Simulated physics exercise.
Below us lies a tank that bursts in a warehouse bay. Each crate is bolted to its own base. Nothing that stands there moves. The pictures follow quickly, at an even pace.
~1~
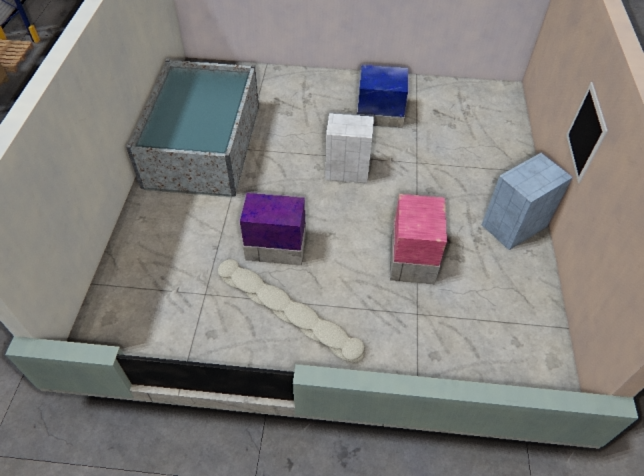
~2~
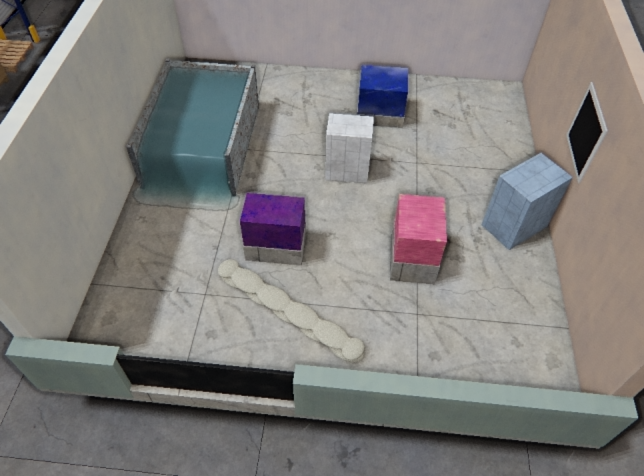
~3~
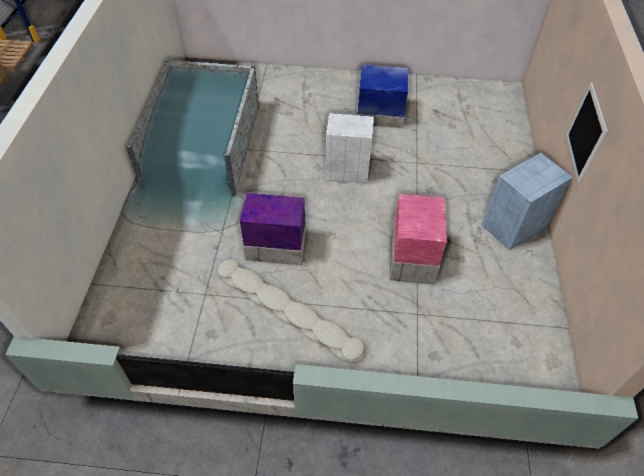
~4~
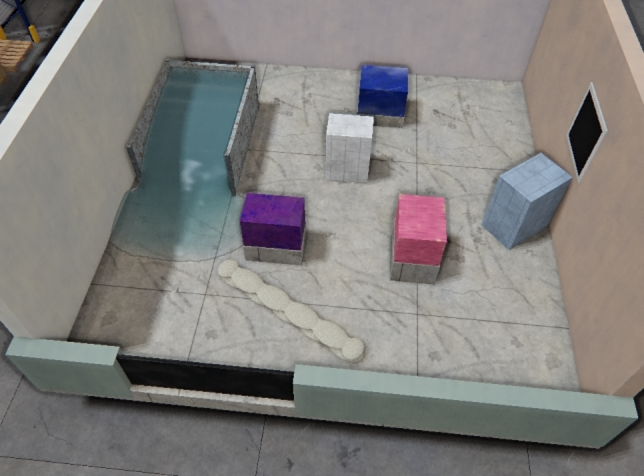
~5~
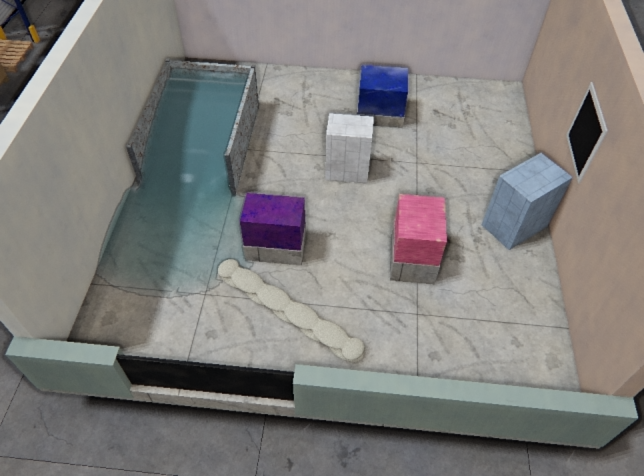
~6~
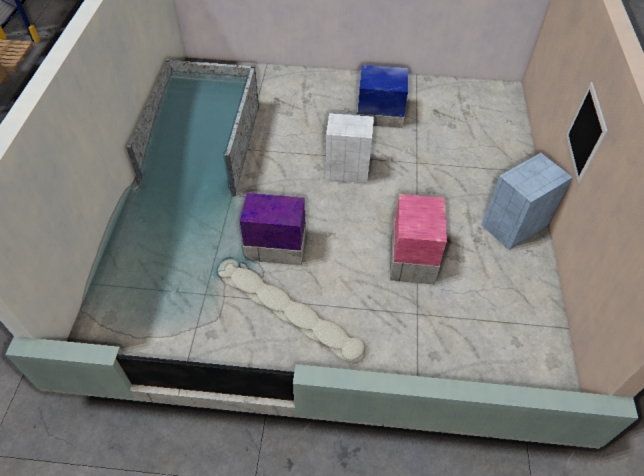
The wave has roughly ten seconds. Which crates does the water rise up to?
One by one: The pink crate escapes dry; the blue crate escapes dry; the purple crate escapes dry.
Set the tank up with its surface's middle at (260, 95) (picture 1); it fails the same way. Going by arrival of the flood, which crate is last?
The blue crate.
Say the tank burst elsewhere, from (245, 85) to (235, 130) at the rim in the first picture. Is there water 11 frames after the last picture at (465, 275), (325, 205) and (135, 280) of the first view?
One after the other: Clear, under water, dry.
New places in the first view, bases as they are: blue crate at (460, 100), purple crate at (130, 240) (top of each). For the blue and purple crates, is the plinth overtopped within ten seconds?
In short: Blue crate stays dry, purple crate ends up wet.
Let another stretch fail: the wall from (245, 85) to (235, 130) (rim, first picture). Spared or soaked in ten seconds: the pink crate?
The pink one remains dry.
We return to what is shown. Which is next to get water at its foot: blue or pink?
That is the pink-painted one.
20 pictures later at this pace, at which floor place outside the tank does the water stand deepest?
Around (320, 391).
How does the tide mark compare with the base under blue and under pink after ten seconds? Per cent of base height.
In turn 50 and 40 per cent.
A moment on, water covers 25 % of the floor; the pink crate water round its plinth, the blue crate not reached, the purple crate water round its plinth.
Next, water covers 35 % of the floor; the pink crate water round its plinth, the blue crate not reached, the purple crate water round its plinth.
Then, water covers 45 % of the floor; the pink crate water round its plinth, the blue crate not reached, the purple crate water round its plinth.
Later, water covers 65 % of the floor; the pink crate water round its plinth, the blue crate not reached, the purple crate water round its plinth.
In the end, water covers 95 % of the floor; the pink crate stayed above the water, the blue crate stayed above the water, the purple crate stayed above the water.
